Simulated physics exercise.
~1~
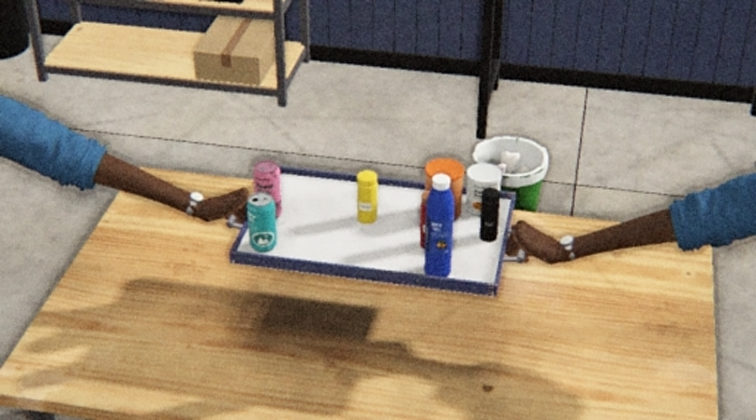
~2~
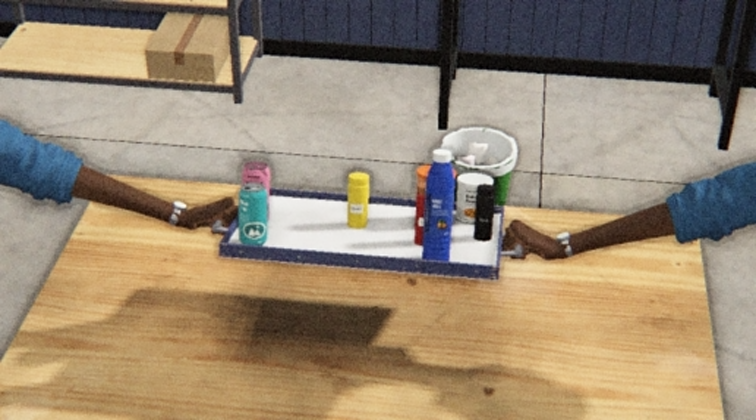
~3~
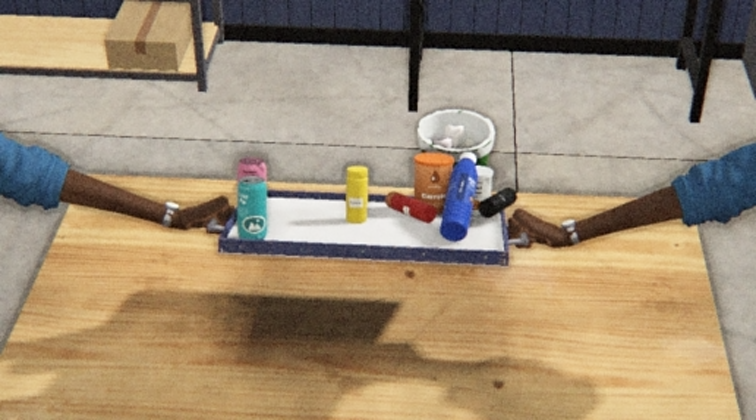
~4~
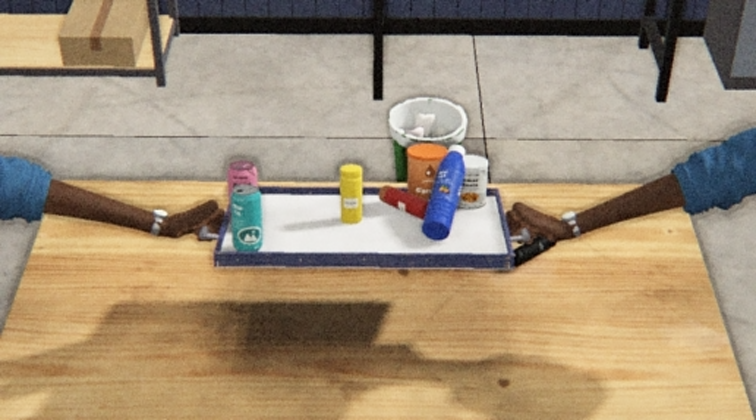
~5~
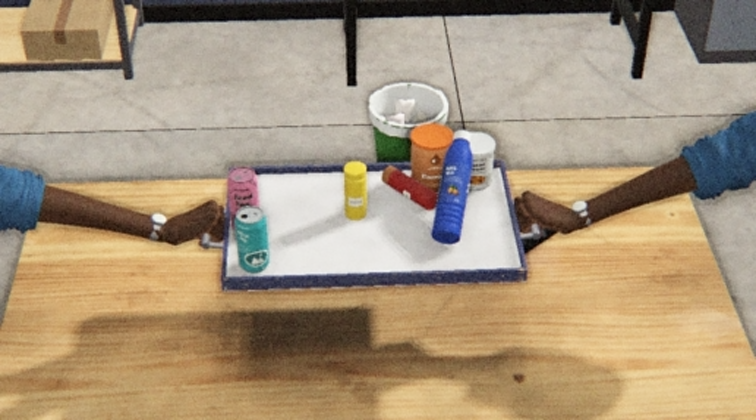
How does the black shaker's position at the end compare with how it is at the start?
At the start the black shaker stands upright on the right side of the tray. By the end it lies on its side, off the tray beside the hand on the right.
